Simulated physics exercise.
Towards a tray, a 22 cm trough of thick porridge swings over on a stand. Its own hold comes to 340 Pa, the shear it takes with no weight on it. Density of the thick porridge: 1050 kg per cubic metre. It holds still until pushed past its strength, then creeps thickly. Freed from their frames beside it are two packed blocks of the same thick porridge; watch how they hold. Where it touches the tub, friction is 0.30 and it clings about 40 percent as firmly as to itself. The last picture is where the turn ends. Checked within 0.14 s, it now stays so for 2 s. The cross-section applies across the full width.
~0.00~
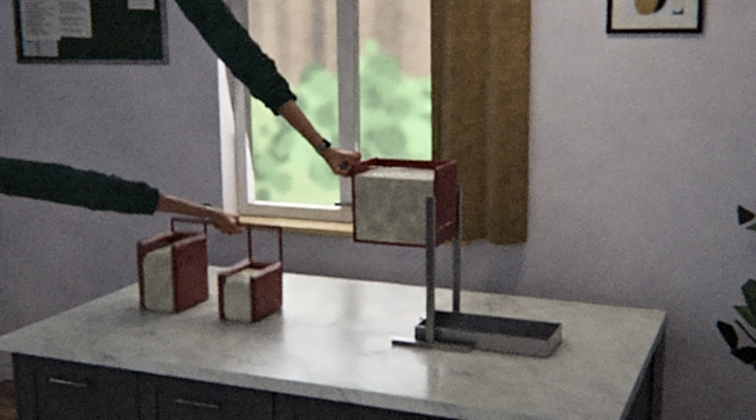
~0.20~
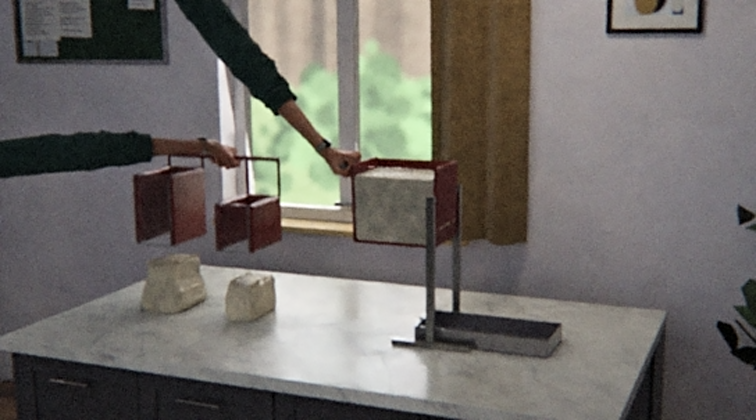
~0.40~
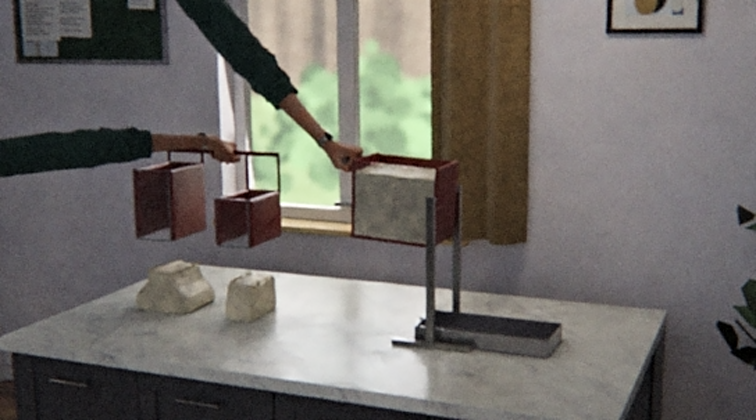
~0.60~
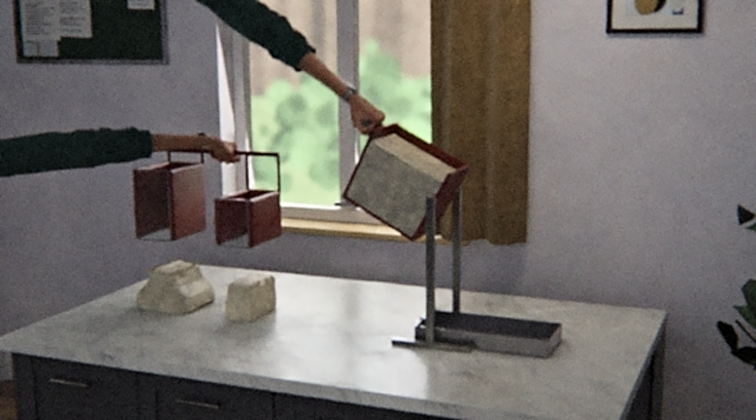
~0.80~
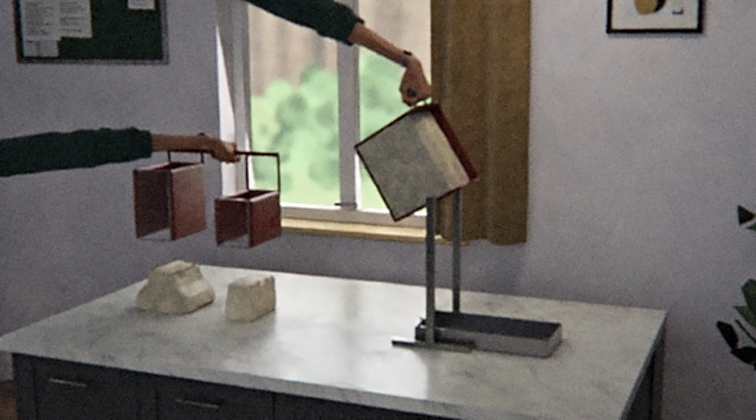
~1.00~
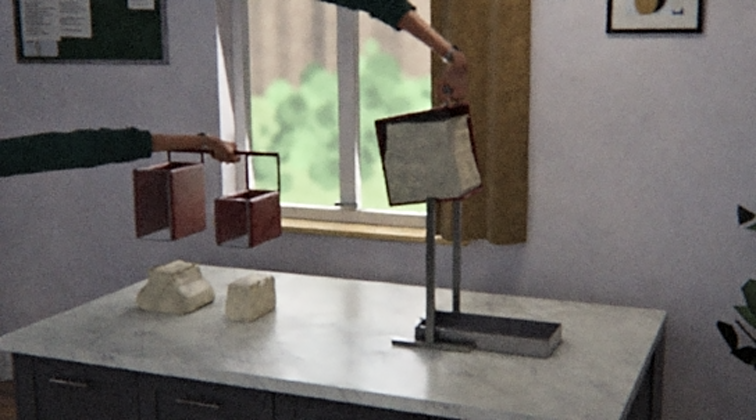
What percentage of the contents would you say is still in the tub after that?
I would say about 56 %.
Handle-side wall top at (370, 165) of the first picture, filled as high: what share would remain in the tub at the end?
I'd guess around 80 per cent remains.
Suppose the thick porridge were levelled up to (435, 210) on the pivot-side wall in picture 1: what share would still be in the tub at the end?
Roughly 100 per cent would still be in the tub at the end.
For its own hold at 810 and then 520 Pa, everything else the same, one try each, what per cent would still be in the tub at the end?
Result: 100 % for the first case, 75 % for the second.
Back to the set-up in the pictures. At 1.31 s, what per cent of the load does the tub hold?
Near 65 %.
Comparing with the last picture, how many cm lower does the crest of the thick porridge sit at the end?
About 10 cm.
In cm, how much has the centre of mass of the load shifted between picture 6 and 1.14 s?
Distance: About 4 cm.
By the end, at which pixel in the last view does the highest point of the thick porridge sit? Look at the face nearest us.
Peak location: Approx. (441, 158).
After 1.14 s, the tub is at 80 degrees and holds 87 %.
After 1.31 s, the tub is at 80 degrees and holds 67 %.
After 1.48 s, the tub is at 80 degrees and holds 58 %.
After 1.65 s, the tub is at 80 degrees and holds 56 %.
After 3.00 s, at the end, the tub is at 80 degrees and holds 56 %.
